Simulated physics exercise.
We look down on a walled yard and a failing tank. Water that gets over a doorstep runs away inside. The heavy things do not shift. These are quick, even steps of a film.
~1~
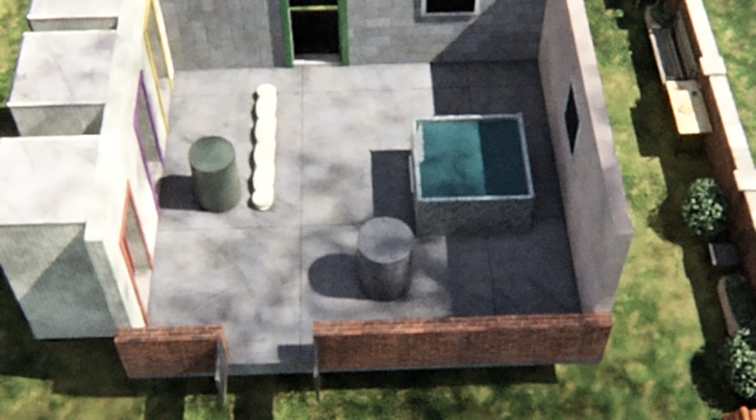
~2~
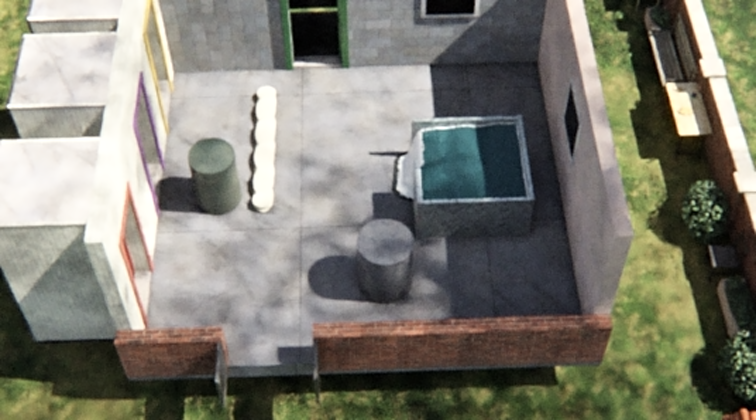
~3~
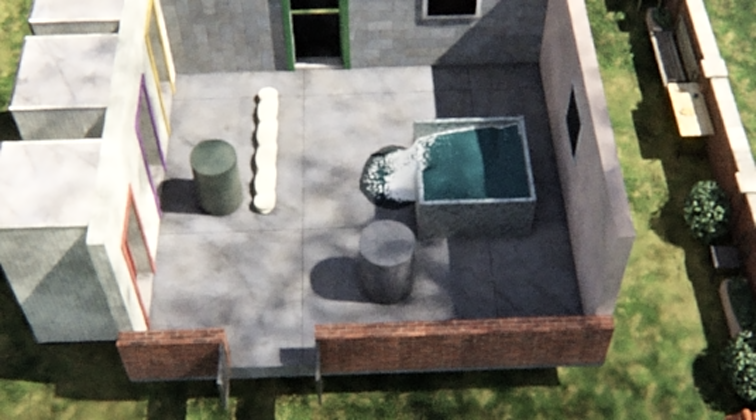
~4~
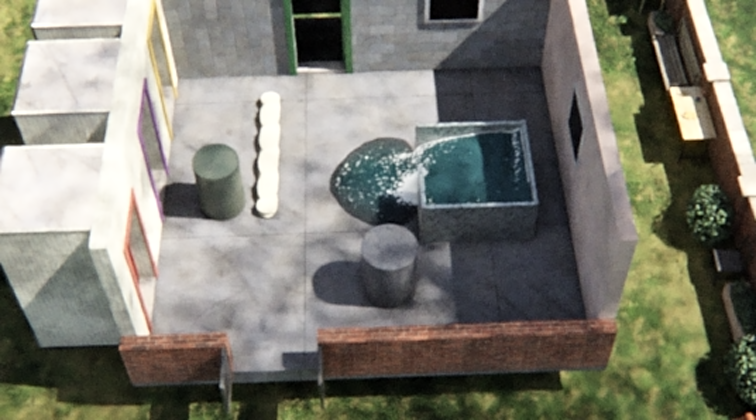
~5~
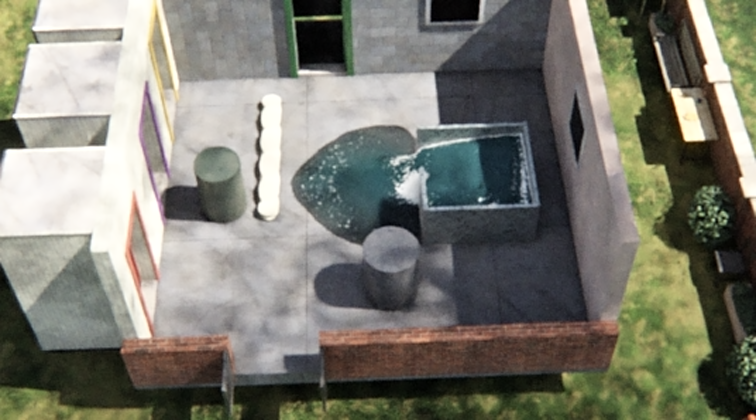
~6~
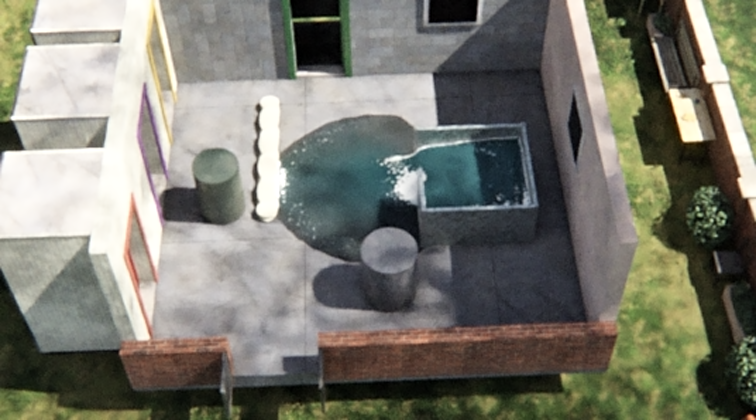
The video shows a walled yard from above, where a square tank of teal water begins pouring out through its left side, and the water spreads leftward across the grey paving until it reaches a row of white rounded objects.
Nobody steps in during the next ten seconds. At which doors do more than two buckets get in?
The yellow door holds within the limit; the green door floods; the purple door holds within the limit; the red door floods.
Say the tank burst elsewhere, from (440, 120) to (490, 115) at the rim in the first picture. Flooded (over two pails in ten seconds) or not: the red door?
In short: The red one lets less in.
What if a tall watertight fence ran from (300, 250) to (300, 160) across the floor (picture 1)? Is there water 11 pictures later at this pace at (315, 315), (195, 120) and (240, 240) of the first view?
One after the other: Wet, under water, not flooded.
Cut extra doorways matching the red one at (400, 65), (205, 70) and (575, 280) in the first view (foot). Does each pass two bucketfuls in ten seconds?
One after the other: Holds, passes that mark, takes less.
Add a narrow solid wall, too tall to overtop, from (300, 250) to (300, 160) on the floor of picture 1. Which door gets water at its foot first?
The green one.
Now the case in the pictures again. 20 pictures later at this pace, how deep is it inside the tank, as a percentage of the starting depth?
About 34 per cent.
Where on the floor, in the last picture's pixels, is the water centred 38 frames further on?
Close to (326, 194).
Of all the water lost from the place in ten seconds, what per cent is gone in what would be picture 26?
Some 20 per cent.
A moment on, water covers 35 % of the floor; the yellow door not reached, the green door wet at the sill, nothing in, the purple door not reached, the red door not reached.
Next, water covers 50 % of the floor; the yellow door wet at the sill, nothing in, the green door under two buckets in, the purple door wet at the sill, nothing in, the red door under two buckets in.
Then, water covers 50 % of the floor; the yellow door wet at the sill, nothing in, the green door over two buckets in, the purple door wet at the sill, nothing in, the red door over two buckets in.
Later, water covers 70 % of the floor; the yellow door wet at the sill, nothing in, the green door far over two buckets in, the purple door wet at the sill, nothing in, the red door over two buckets in.
In the end, water covers 85 % of the floor; the yellow door wet at the sill, nothing in, the green door far over two buckets in, the purple door wet at the sill, nothing in, the red door far over two buckets in.
